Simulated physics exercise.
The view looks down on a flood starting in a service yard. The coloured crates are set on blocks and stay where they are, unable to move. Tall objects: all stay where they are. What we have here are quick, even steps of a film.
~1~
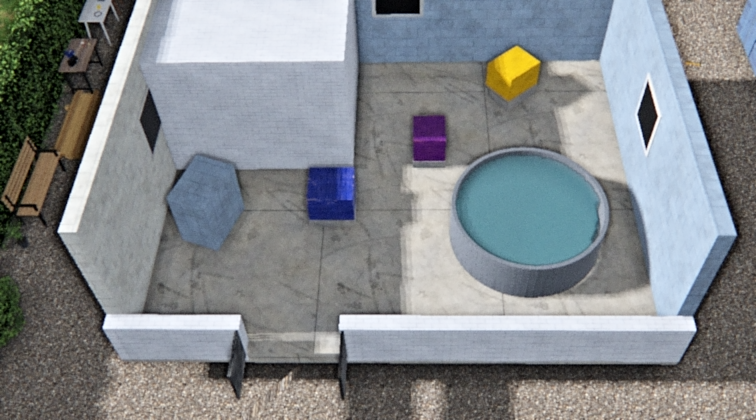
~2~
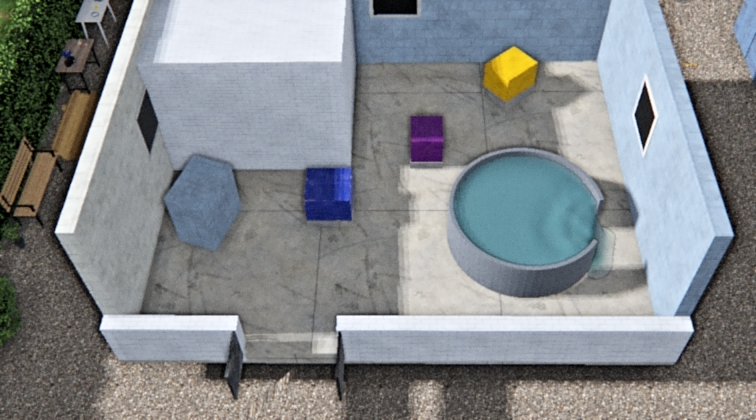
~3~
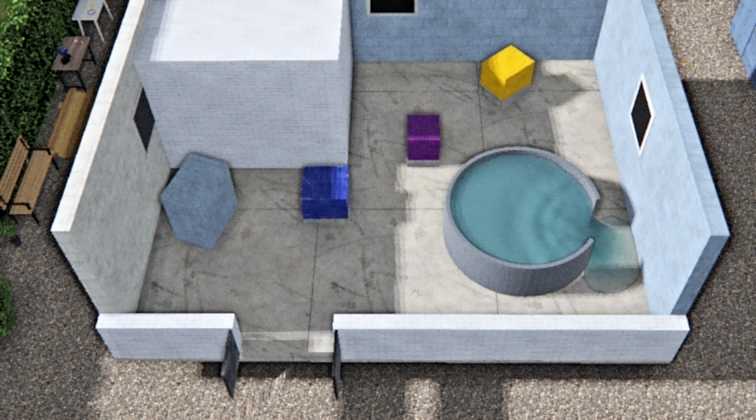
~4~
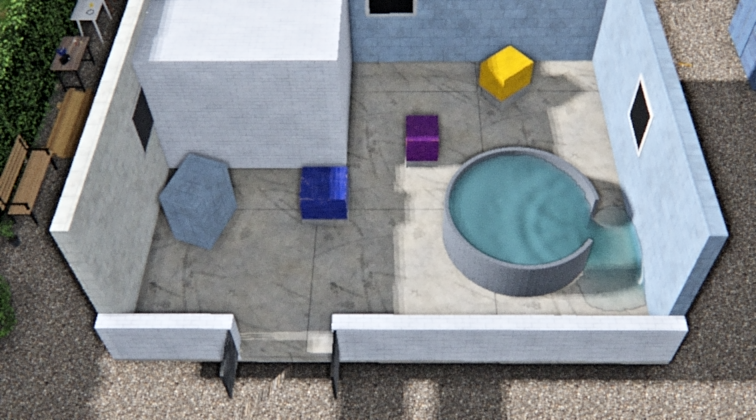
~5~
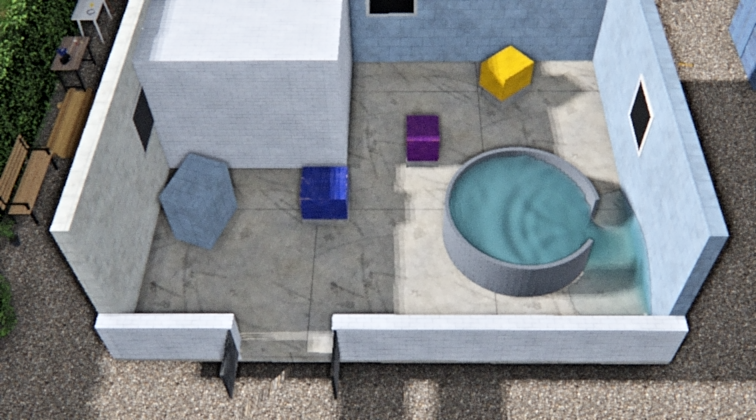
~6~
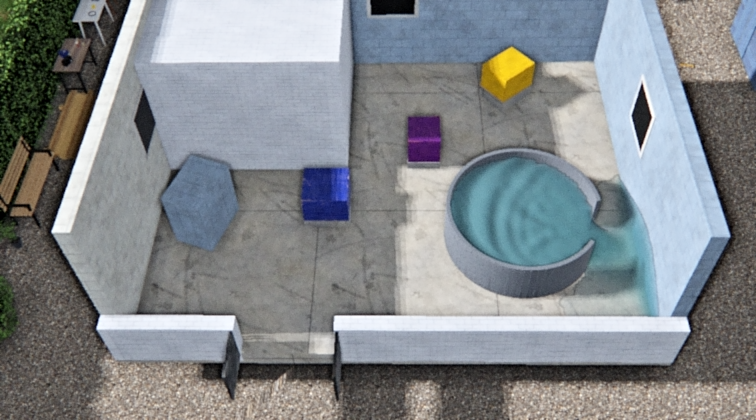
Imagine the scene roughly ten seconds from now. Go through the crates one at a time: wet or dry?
My prediction: The purple crate will not even get damp; the yellow crate will not even get damp; the blue crate will not even get damp.
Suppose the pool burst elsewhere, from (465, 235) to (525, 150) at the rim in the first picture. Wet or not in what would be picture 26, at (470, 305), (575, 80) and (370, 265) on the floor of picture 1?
First spot unwetted, second drenched, third drenched.
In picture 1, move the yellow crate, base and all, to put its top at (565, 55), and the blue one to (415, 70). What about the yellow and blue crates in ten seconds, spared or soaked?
The yellow stays clear, while the blue stays clear.
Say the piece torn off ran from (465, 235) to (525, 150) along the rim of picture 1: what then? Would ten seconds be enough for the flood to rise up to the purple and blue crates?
The purple crate is reached; the blue crate is reached.
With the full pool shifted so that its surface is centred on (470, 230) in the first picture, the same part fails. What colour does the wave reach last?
The blue crate.
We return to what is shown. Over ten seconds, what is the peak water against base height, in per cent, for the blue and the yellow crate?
In order: 70% and 70%.
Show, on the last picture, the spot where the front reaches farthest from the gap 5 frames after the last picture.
My estimate: Roughly (598, 111).
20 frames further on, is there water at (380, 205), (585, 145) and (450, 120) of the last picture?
Result by point, in sequence: Unwetted, then waterlogged, then waterlogged.
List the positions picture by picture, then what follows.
Still water in the round tank at (529, 208), in the first frame.
The front is at (597, 276), out from the gap at (595, 240), in the second frame.
Water pours out at (591, 241) and has run to (630, 228), in the third frame.
Water pours out at (590, 241) and has run to (645, 300), in the fourth frame.
The front is at a hidden place, out from the gap at (590, 241), in the fifth frame.
The front is at a hidden place, out from the gap at (592, 242), in the sixth frame.
A moment on, water covers 15 % of the floor; the purple crate not reached, the yellow crate not reached, the blue crate not reached.
Next, water covers 35 % of the floor; the purple crate not reached, the yellow crate water round its plinth, the blue crate not reached.
Then, water covers 60 % of the floor; the purple crate water round its plinth, the yellow crate water round its plinth, the blue crate water round its plinth.
Later, water covers 85 % of the floor; the purple crate water round its plinth, the yellow crate water round its plinth, the blue crate water round its plinth.
In the end, water covers 100 % of the floor; the purple crate stayed above the water, the yellow crate stayed above the water, the blue crate stayed above the water.
